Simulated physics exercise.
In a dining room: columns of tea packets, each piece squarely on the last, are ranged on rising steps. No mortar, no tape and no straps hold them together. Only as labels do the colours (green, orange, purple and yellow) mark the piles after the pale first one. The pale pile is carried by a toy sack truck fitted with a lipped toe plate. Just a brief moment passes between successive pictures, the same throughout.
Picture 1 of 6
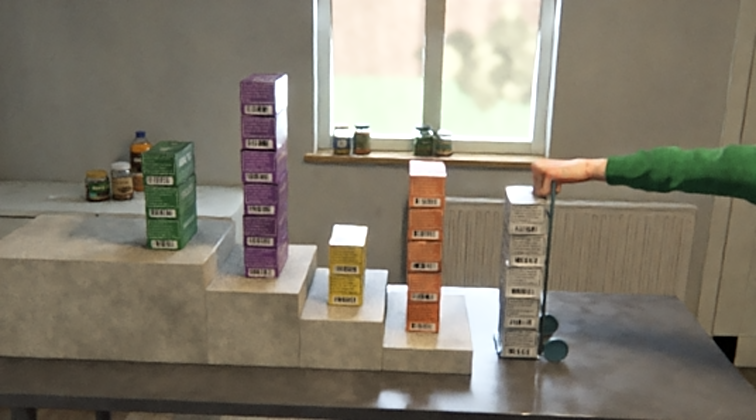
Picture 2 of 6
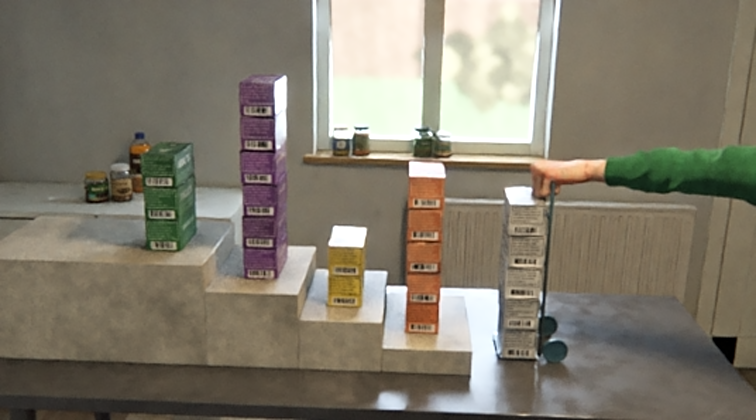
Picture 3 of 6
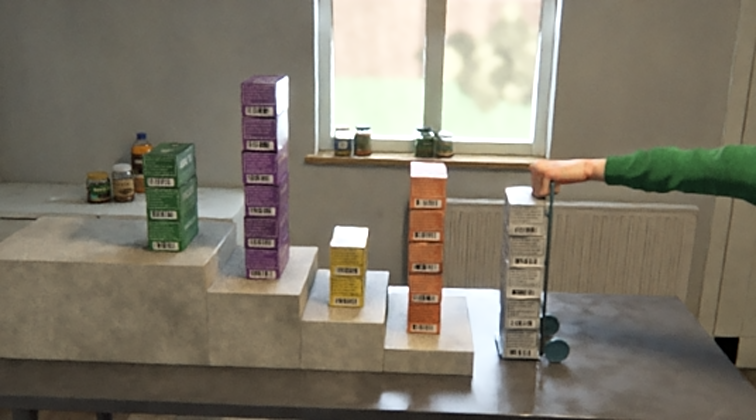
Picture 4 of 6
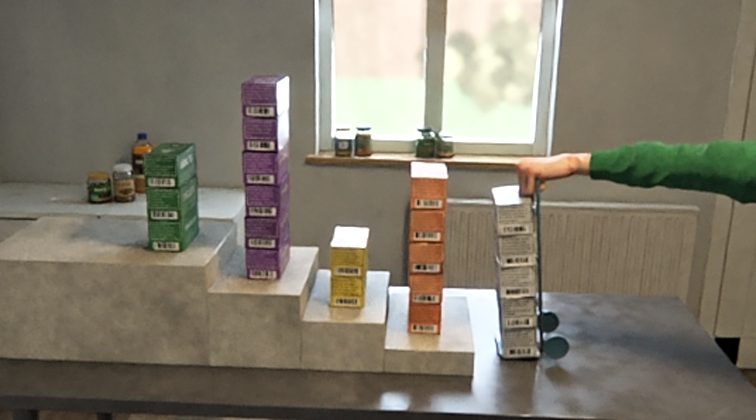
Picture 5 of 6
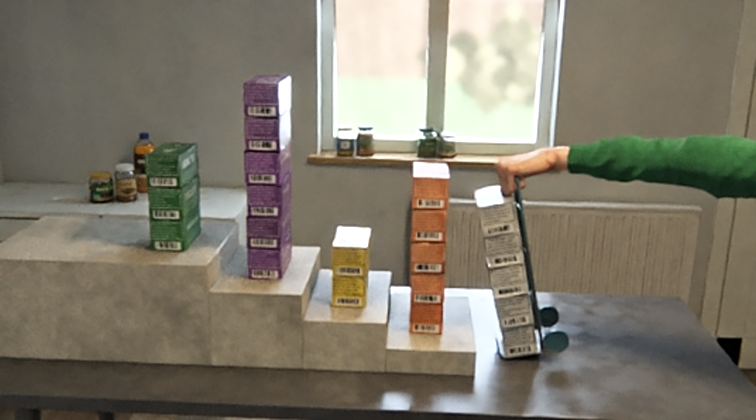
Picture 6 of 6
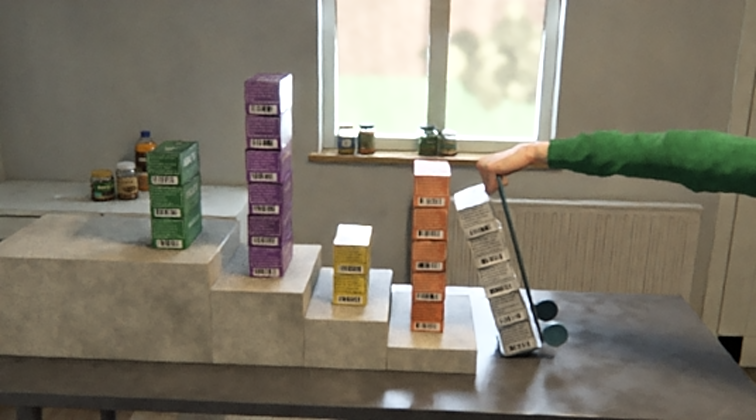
A hand in a green sleeve tilts a small hand truck and its pale stack of packets leftward, slowly at first, then more clearly, beside orange, yellow, purple and green stacks that stand on rising steps.
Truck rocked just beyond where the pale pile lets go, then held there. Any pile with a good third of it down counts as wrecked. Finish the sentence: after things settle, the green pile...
It remains mostly standing.
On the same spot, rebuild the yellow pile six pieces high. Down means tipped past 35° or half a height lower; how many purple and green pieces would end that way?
I'd count purple 6 and green 3.
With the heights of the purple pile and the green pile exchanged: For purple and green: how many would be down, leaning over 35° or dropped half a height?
Down at the end: Purple 0, green 0.
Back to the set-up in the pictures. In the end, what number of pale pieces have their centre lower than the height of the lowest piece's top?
That would be 1 in total.
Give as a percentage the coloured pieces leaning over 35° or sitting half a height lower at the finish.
It comes out at around 40 per cent.
Soon, 0 of the pale pile down; none of the 3 green packets down (0 of 16 in all colours); top green packet unmoved; top orange packet displaced a little.
A while on, 4 of the pale pile down; none of the 3 green packets down (0 of 16 in all colours); top green packet unmoved; top orange packet tipped a little.
Towards the end, 5 of the pale pile down; none of the 3 green packets down (0 of 16 in all colours); top green packet unmoved; top orange packet tipped well over, half its height lower.
Then, 5 of the pale pile down; none of the 3 green packets down (6 of 16 in all colours); top green packet unmoved; top yellow packet tipped steeply.
Finally, 5 of the pale pile down; none of the 3 green packets down (6 of 16 in all colours); top green packet unmoved; top yellow packet tipped well over. Seen by the last camera, middles, top green packet near (174, 162), top yellow packet near (321, 254).
